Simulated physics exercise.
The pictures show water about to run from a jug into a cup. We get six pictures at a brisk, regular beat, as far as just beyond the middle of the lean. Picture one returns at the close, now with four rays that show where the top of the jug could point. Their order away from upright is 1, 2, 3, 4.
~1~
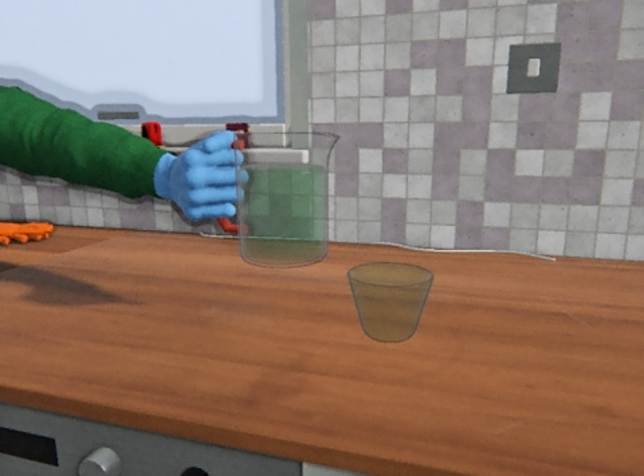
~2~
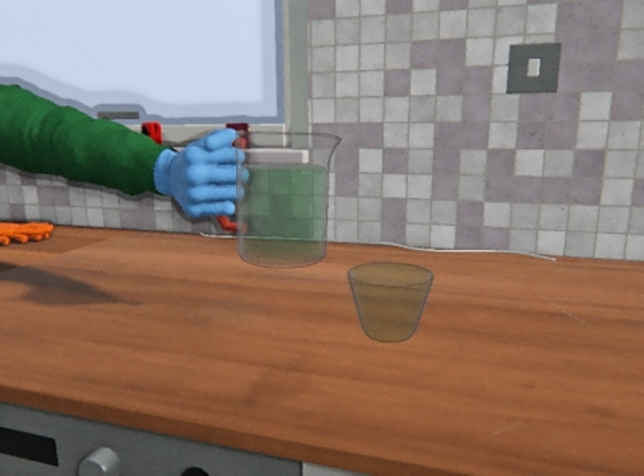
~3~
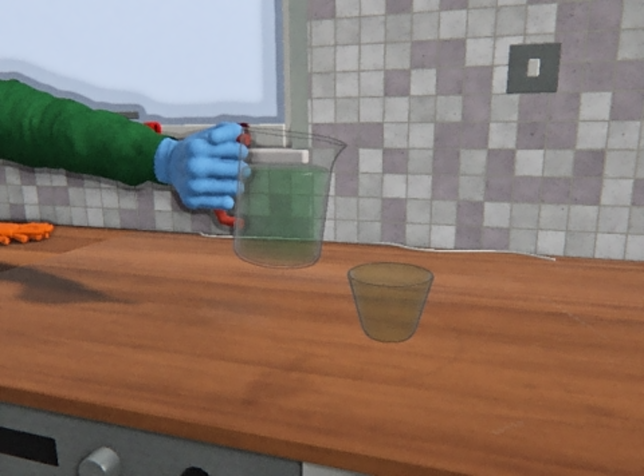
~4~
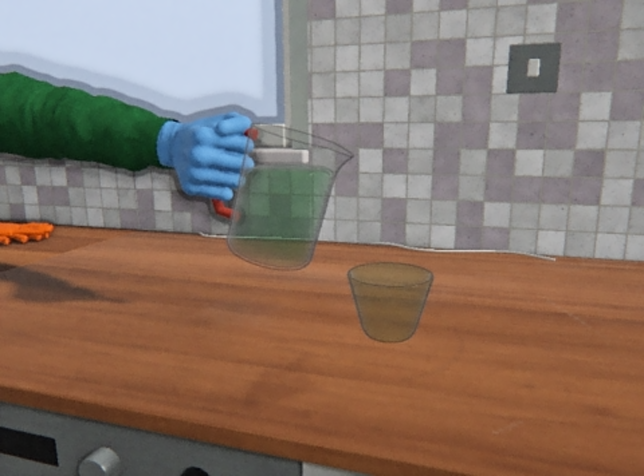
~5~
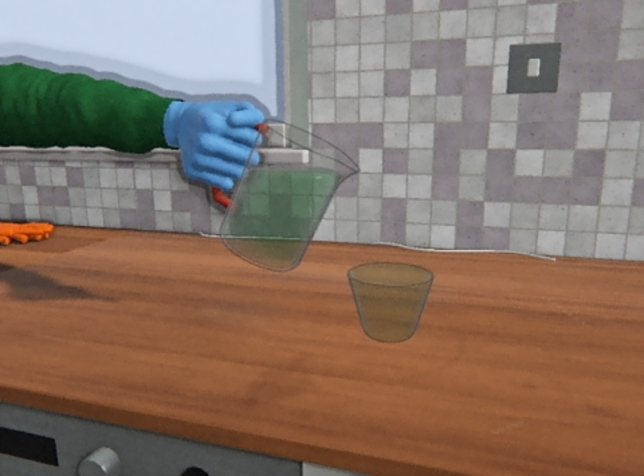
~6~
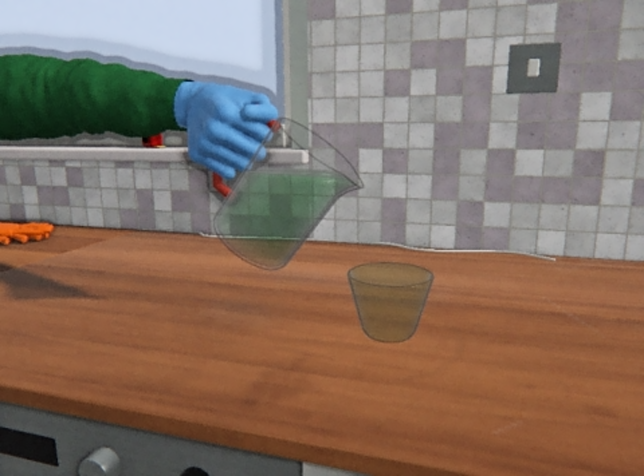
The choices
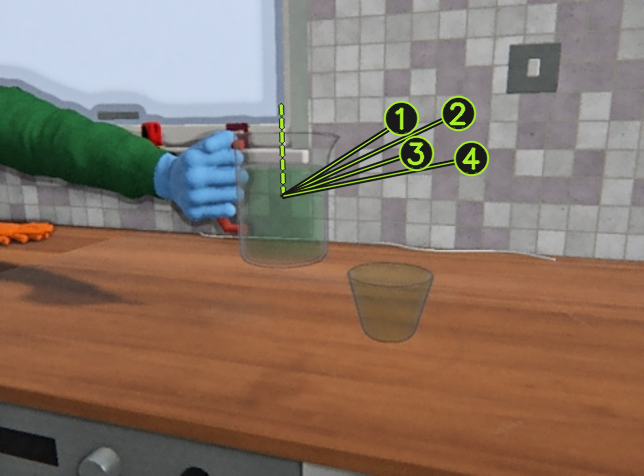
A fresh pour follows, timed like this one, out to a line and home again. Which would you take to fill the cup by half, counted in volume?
1 beats the others.
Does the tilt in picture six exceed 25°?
Yes, it does.
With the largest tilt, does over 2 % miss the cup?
Yes.
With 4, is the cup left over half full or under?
Over half.
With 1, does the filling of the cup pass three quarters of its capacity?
No.
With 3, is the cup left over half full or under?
Over.
In lime, 1 at (387, 129); 2 at (442, 120); 3 at (400, 157); 4 at (455, 161).
With 1, the cup ends with about 51 % of what it can hold; 4 % of the water is spilt.
With 2, the cup ends with about 60 % of what it can hold; 12 % of the water is spilt.
With 3, the cup ends with about 70 % of what it can hold; 20 % of the water is spilt.
With 4, the cup ends with about 81 % of what it can hold; 29 % of the water is spilt.
